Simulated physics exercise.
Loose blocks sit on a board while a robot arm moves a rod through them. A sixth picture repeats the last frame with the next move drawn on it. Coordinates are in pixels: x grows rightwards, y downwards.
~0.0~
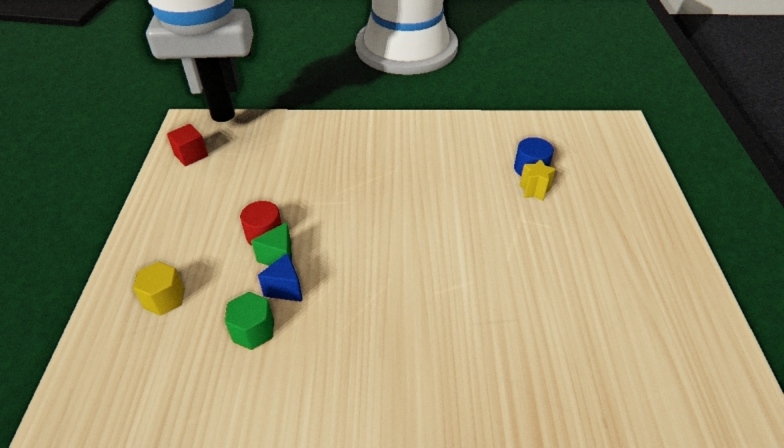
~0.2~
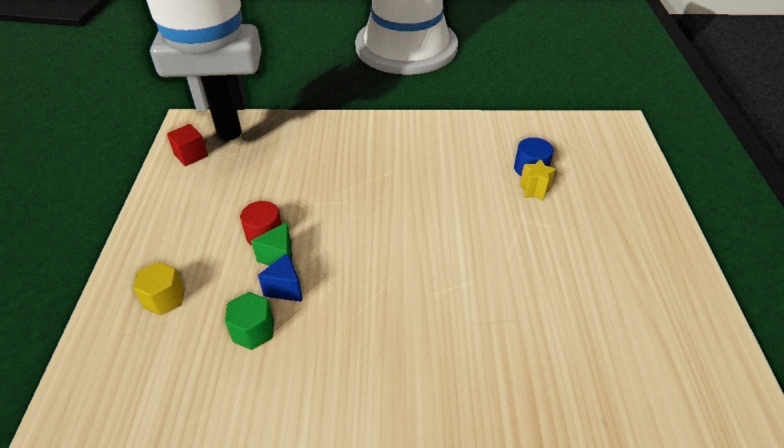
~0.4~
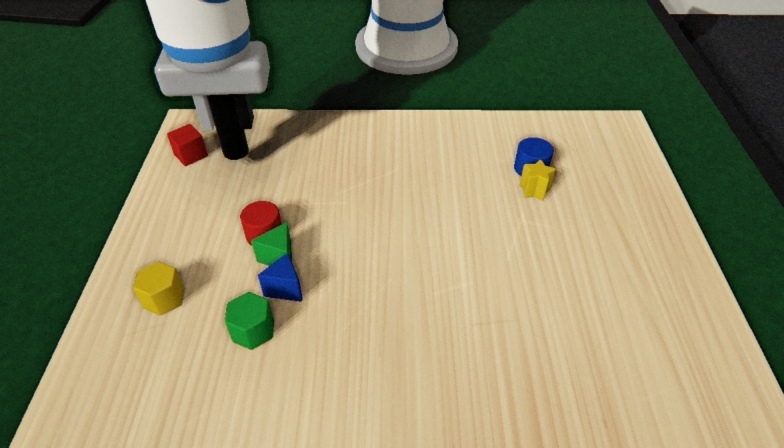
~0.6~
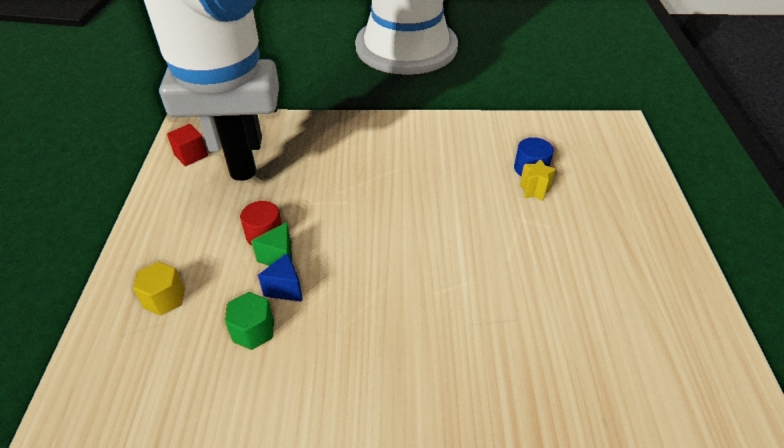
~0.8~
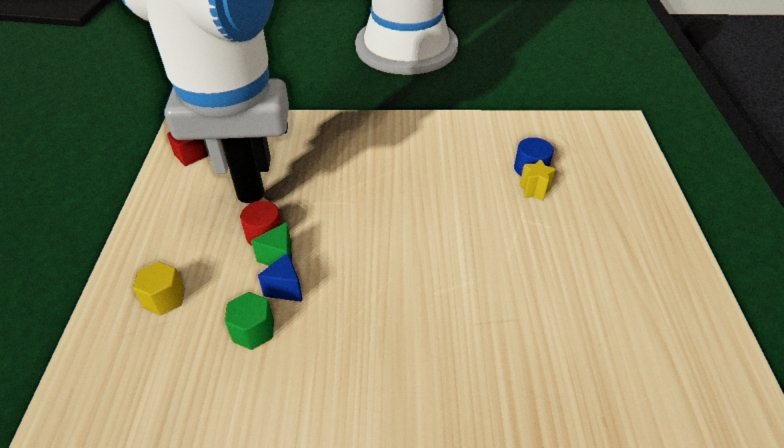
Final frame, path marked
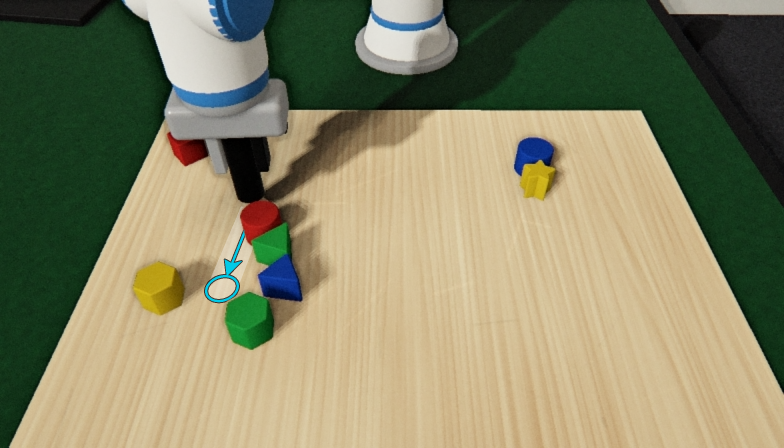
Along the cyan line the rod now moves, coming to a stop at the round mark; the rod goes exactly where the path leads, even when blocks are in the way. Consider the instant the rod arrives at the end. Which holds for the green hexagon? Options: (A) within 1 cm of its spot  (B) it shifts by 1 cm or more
A - within 1 cm of its spot.
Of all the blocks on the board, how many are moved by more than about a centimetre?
Displaced: Two.
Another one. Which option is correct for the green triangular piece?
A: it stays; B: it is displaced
Correct choice: B.
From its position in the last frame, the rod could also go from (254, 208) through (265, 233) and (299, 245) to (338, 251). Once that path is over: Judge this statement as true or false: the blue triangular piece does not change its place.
The statement is incorrect.
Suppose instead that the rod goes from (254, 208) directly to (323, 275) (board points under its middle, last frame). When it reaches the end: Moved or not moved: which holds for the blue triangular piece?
The blue triangular piece will not stay where it is.
The drawn path runs in a line from (254, 208) to (222, 288).
The first path, step by step. One third of the way, rod (240, 220); red circular block (262, 227); green triangular piece (283, 243); blue triangular piece (282, 272), turned 15° clockwise.
Two thirds of the way, rod (229, 247); red circular block (262, 239); green triangular piece (294, 247), turned 15° anticlockwise; blue triangular piece (282, 272), turned 15° clockwise.
At the end, rod (217, 275); green hexagon not moved; red circular block (262, 239); green triangular piece (294, 247), turned 15° anticlockwise; blue triangular piece (282, 272), turned 15° clockwise.
